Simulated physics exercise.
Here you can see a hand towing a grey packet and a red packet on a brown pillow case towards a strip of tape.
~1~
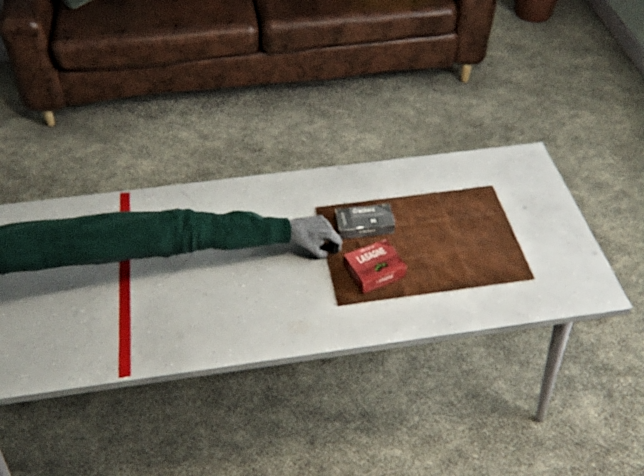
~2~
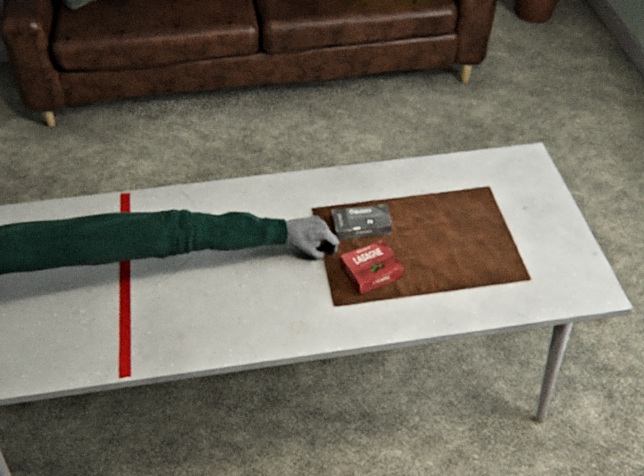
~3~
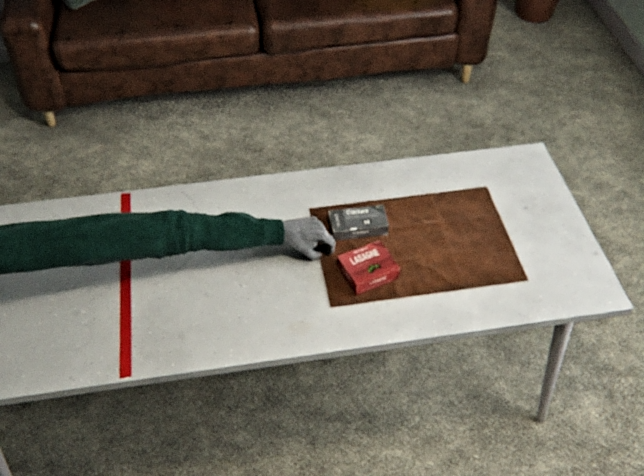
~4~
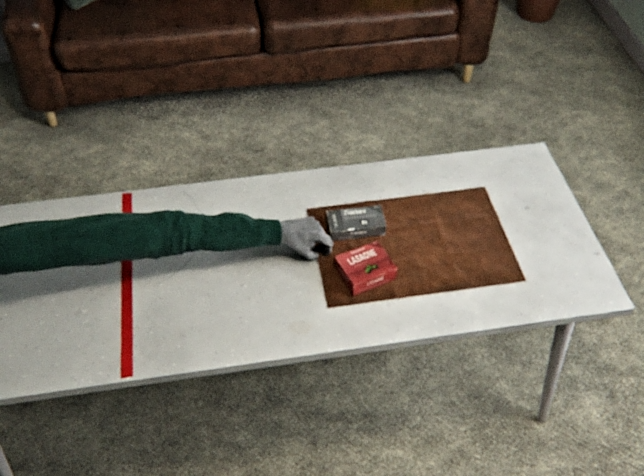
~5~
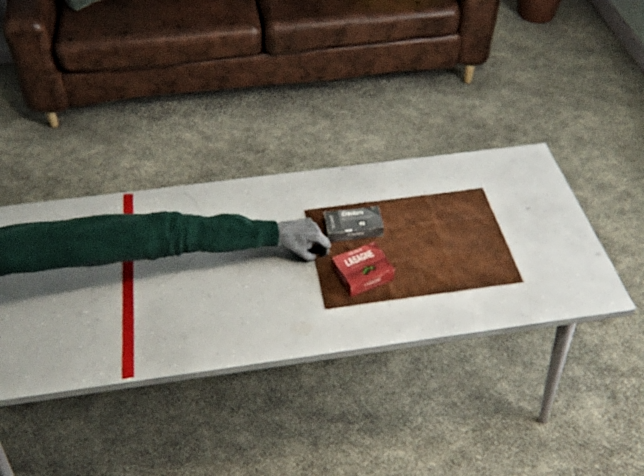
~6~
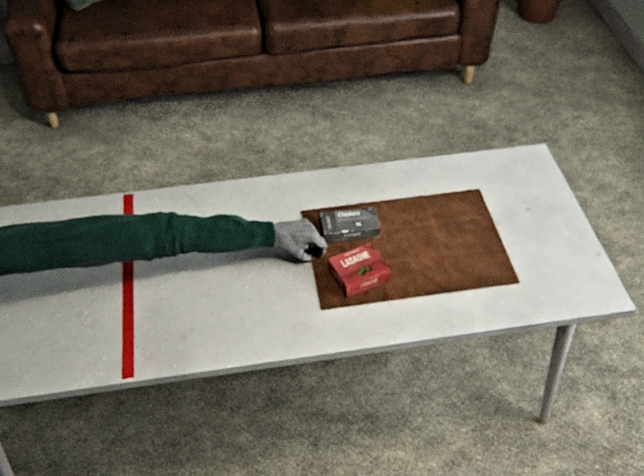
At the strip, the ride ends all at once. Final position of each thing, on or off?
Grey packet on; red packet on.
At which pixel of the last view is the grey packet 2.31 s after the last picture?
Close to (180, 246).
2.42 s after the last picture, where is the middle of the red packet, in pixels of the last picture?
Approx. position: (174, 294).
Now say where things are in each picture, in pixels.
Pillow case end (338, 306); grey packet (365, 217); red packet (375, 260); tape (125, 359), in the first frame.
Pillow case end (334, 307), far hem (531, 280); red packet (372, 261), in the second frame.
Pillow case end (331, 307); grey packet (359, 218), in the third frame.
Pillow case end (328, 308), far hem (526, 281); red packet (366, 262), in the fourth frame.
Pillow case end (326, 309); grey packet (354, 219), in the fifth frame.
Pillow case end (322, 310), far hem (520, 283); grey packet (350, 220); red packet (360, 264); tape (128, 360), in the sixth frame.
Then, 2.31 s later than the last view, hem at the tape; grey packet on the cloth near (180, 246); red packet on the cloth near (180, 293).
Then, 2.42 s later than the last view, hem at the tape; grey packet on the cloth near (175, 247); red packet on the cloth near (175, 294).
Finally, hem at the tape; grey packet on the cloth near (175, 247); red packet on the cloth near (175, 294). The grey packet stays on the cloth and the red packet remains aboard.
